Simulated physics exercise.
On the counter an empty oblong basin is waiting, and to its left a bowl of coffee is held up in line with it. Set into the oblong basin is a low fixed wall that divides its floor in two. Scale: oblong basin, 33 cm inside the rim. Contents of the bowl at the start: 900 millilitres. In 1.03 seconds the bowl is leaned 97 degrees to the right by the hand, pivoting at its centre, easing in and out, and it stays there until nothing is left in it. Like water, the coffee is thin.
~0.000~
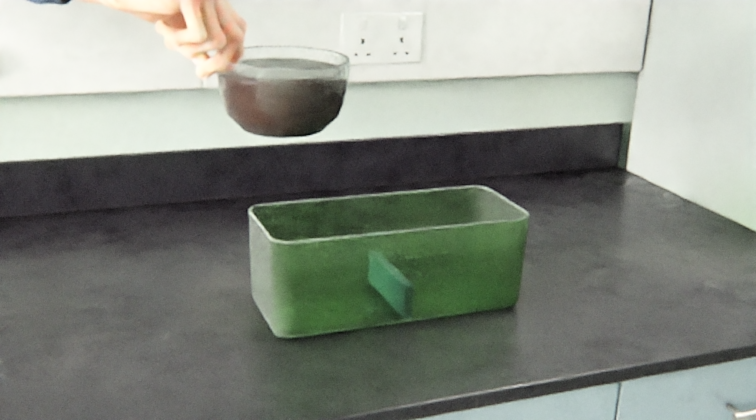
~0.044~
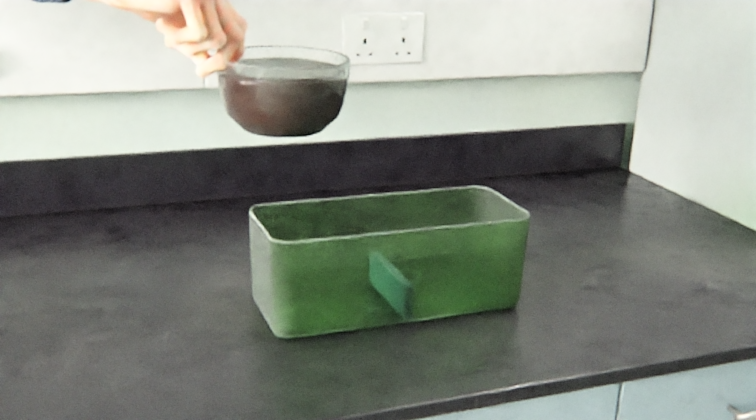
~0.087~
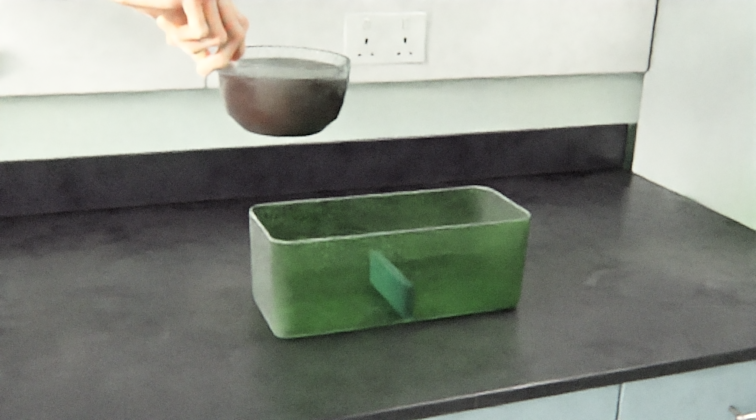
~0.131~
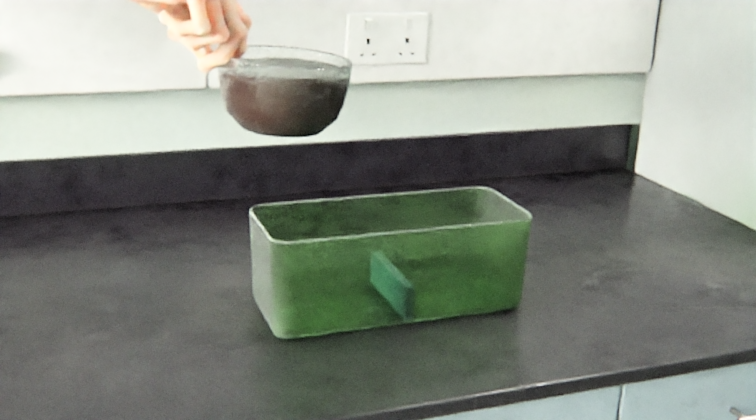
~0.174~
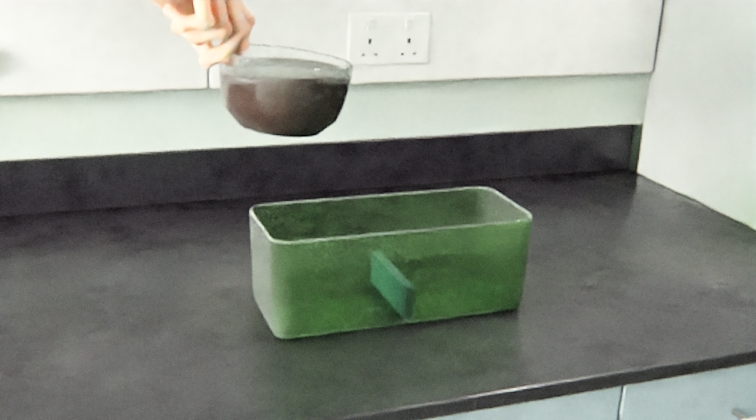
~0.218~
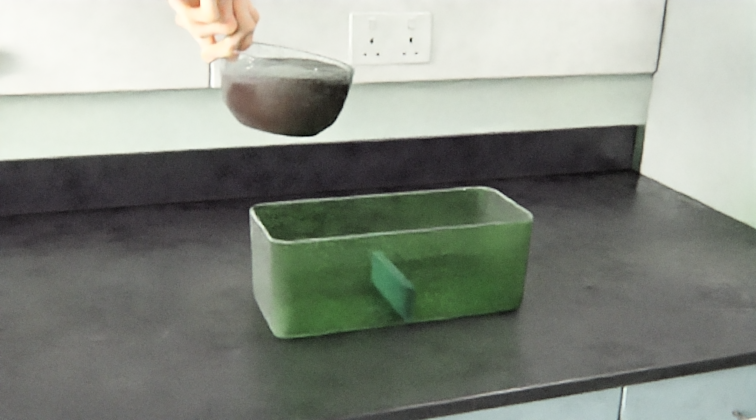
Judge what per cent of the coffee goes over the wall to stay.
61 percent, roughly.
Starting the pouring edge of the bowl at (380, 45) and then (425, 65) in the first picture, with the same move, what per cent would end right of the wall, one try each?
Some 90 and 85 per cent, in that order.
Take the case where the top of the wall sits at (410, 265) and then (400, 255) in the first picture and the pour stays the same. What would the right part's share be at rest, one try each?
30 per cent first, 45 per cent second.
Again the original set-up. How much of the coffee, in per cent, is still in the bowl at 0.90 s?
I'd estimate some 10 per cent.
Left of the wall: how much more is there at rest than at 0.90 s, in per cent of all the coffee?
I'd put it at some 22 percent.
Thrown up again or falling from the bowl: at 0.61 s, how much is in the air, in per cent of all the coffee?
At that moment, about 32 percent.
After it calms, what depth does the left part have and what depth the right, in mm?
Left part: About 16 mm; right part: About 28 mm.
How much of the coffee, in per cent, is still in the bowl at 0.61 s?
Roughly 60 %.
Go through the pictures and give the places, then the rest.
In the first picture, it leans 0°; its right rim is at (345, 57); the coffee meets the walls at (219, 70) and (341, 66); the oblong basin's rim runs from (260, 226) to (508, 202); the wall's top is at (390, 268).
In the second picture, it leans 0°; its right rim is at (345, 58); the coffee meets the walls at (220, 70) and (342, 67).
In the third picture, it leans 2°; its right rim is at (346, 59); the coffee meets the walls at (220, 69) and (342, 67).
In the fourth picture, it leans 4°; its right rim is at (347, 61); the coffee meets the walls at (222, 68) and (343, 68).
In the fifth picture, it leans 7°; its right rim is at (349, 64); the coffee meets the walls at (222, 68) and (345, 68).
In the sixth picture, it leans 10°; its right rim is at (350, 68); the coffee meets the walls at (224, 68) and (345, 68).
By 0.61 s the tilt is 63° and 59 per cent is still to pour, 2 is left of the wall and 6 right of it.
By 0.90 s the tilt is 93° and 11 per cent is still to pour, 17 is left of the wall and 57 right of it.
By 1.20 s the tilt is 97° and 0 per cent is still to pour, 36 is left of the wall and 62 right of it.
By 1.53 s the tilt is 97° and 0 per cent is still to pour, 38 is left of the wall and 61 right of it.
At rest 38 per cent lies left of the wall, 61 right of it and 0 outside.
